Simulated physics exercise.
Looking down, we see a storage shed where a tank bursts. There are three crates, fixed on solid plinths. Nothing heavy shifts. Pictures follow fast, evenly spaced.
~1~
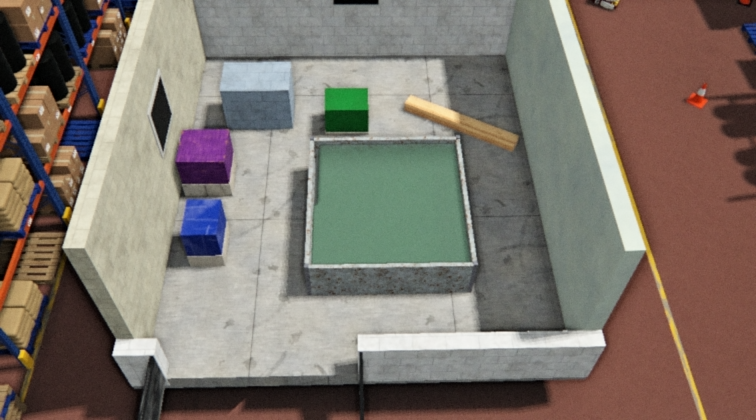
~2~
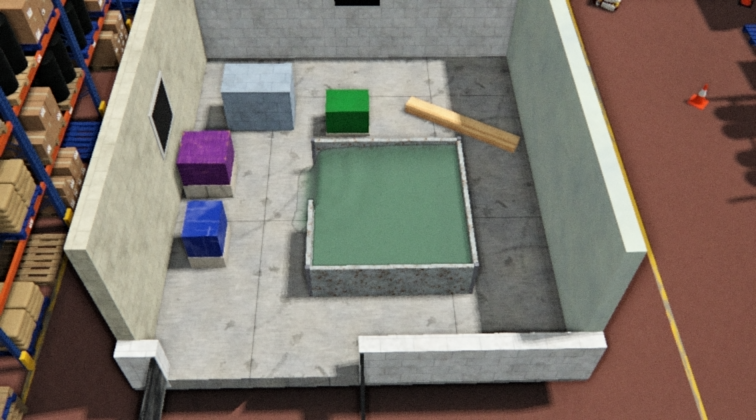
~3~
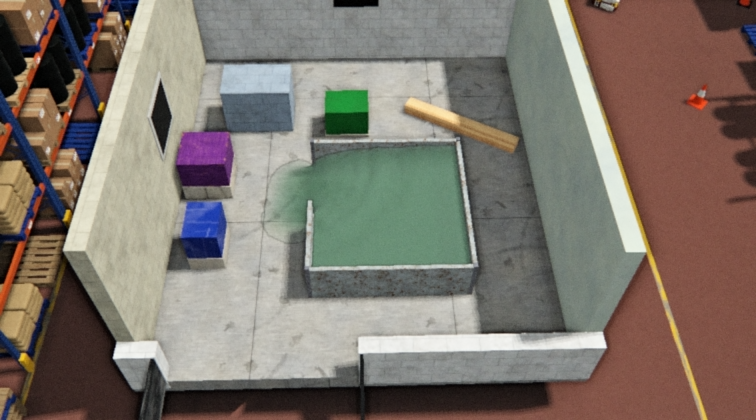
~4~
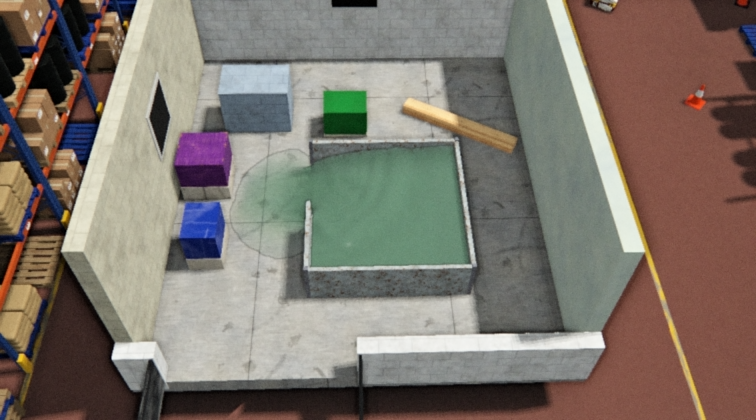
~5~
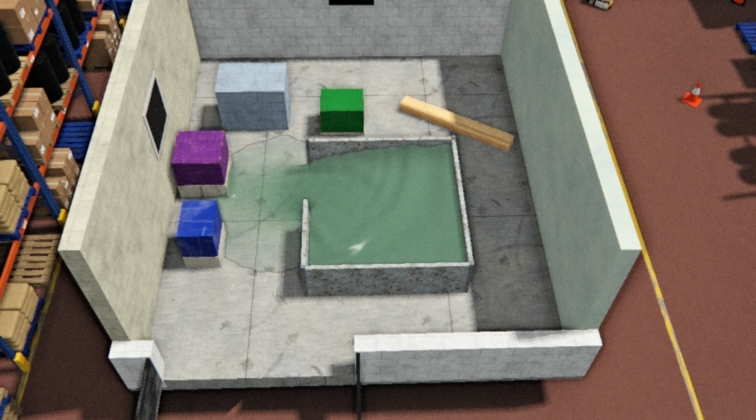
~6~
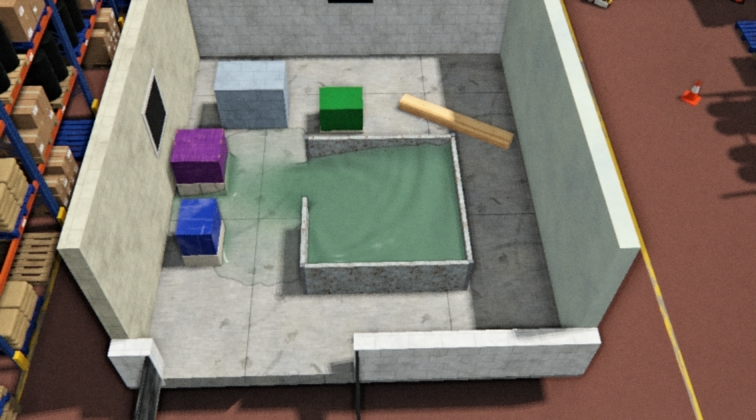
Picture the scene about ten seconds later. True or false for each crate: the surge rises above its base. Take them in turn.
Green crate: True; blue crate: True; purple crate: True.
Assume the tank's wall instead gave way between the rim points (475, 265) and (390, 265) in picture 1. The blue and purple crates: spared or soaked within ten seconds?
Result - blue crate stays clear, purple crate stays clear.
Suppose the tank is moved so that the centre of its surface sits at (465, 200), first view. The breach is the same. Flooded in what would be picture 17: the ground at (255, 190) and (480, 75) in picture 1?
In order: Inundated and bone-dry.
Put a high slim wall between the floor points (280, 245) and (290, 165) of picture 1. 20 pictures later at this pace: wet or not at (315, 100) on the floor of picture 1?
At that place: Flooded.
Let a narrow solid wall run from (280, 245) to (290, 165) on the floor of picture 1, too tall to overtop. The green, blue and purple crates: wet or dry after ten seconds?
Green is flooded; blue is left untouched; purple is left untouched.
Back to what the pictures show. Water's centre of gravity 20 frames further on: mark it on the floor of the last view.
Close to (316, 199).
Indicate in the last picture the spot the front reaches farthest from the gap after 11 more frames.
Somewhere close to (201, 58).
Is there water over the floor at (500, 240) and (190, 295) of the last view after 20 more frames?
Dry, wet.
A moment on, water covers 20 % of the floor; the green crate not reached, the blue crate water round its plinth, the purple crate water round its plinth.
Next, water covers 35 % of the floor; the green crate water round its plinth, the blue crate water round its plinth, the purple crate water round its plinth.
Then, water covers 50 % of the floor; the green crate water round its plinth, the blue crate water round its plinth, the purple crate water round its plinth.
Later, water covers 80 % of the floor; the green crate water round its plinth, the blue crate water round its plinth, the purple crate water round its plinth.
In the end, water covers 95 % of the floor; the green crate was topped, the blue crate was topped, the purple crate was topped.
